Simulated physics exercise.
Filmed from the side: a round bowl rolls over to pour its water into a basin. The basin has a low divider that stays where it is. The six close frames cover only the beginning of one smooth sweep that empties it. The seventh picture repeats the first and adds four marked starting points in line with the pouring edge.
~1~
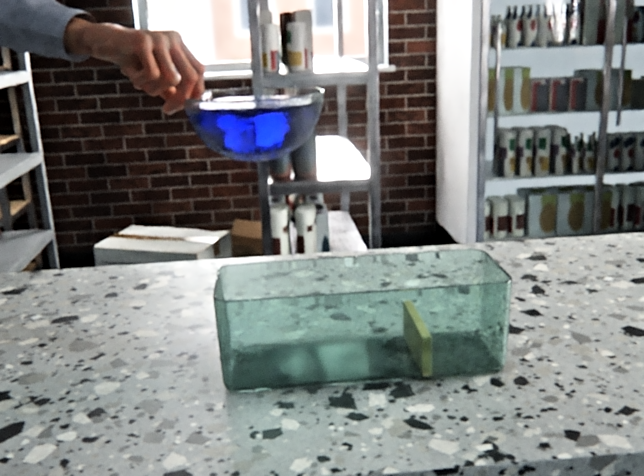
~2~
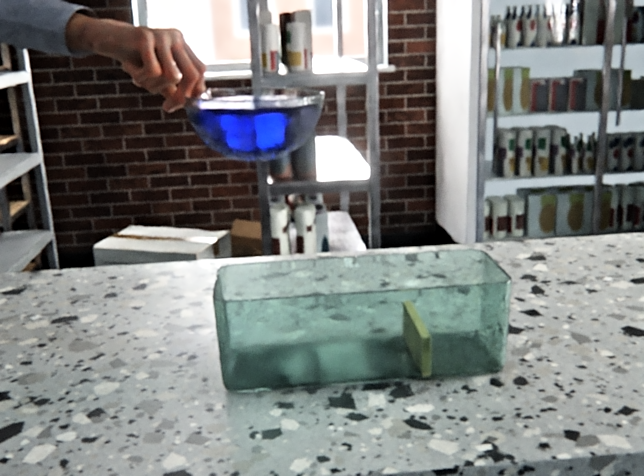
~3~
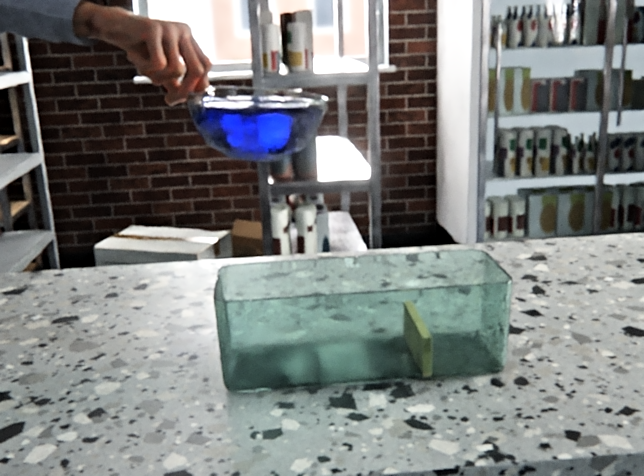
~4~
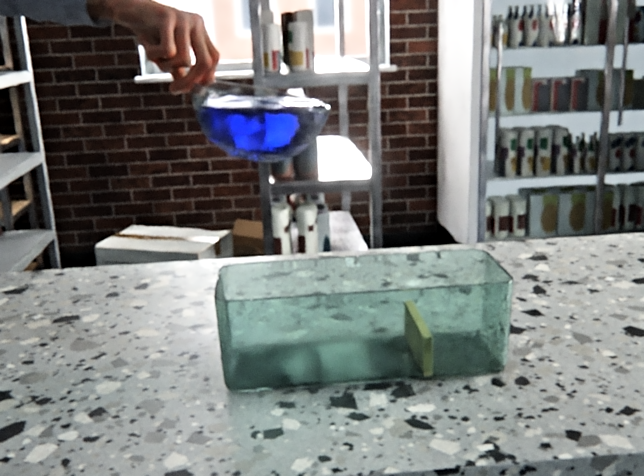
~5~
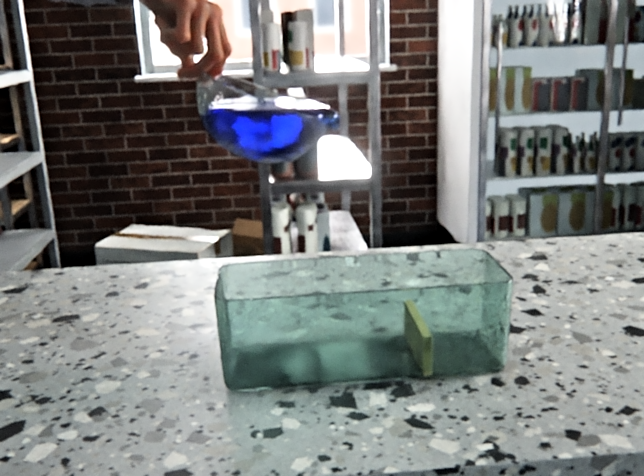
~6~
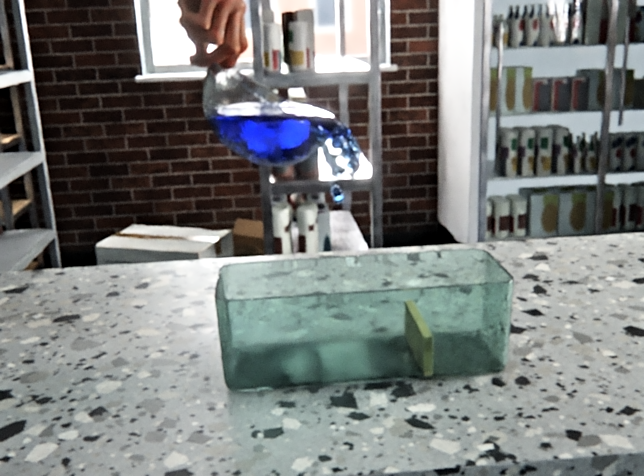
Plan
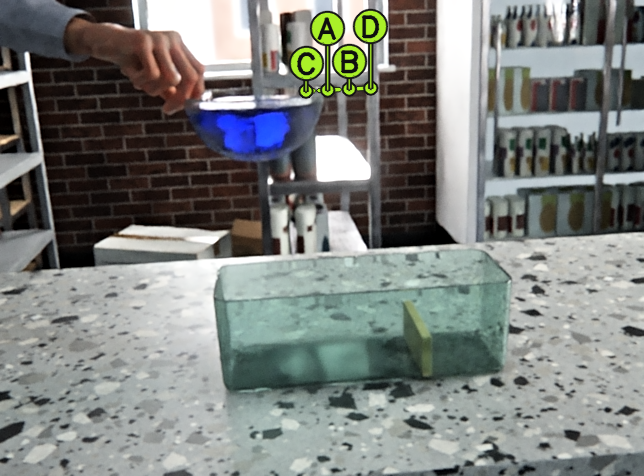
In the video, a hand holds a round glass bowl of blue water above a clear greenish basin with a small upright wall inside, then tilts it rightward until water runs over the lip in a stream of droplets.
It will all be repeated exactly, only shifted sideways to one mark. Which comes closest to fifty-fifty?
B is best.
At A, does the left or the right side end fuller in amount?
The left side.
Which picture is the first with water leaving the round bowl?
In picture 5.
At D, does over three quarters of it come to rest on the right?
No.
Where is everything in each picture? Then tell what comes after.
Upright, lip at (321, 90); basin from (224, 390) to (505, 368); top of the wall at (416, 317); nothing has left yet.
Upright, lip at (321, 92); nothing has left yet.
Tipped about 6°, lip at (324, 98); nothing has left yet.
Tipped about 13°, lip at (328, 106); nothing has left yet.
Tipped about 23°, lip at (329, 118); water is over the lip, down to (334, 126).
Tipped about 35°, lip at (329, 133); water is over the lip, down to (336, 197).
On the marked copy, A at (327, 90); B at (349, 89); C at (306, 91); D at (370, 88).
With A, about 74 % ends left of the wall and 23 % right of it; 3 % is lost outside.
With B, about 49 % ends left of the wall and 48 % right of it.
With C, about 93 % ends left of the wall and 4 % right of it; 3 % is lost outside.
With D, about 33 % ends left of the wall and 64 % right of it; 3 % is lost outside.
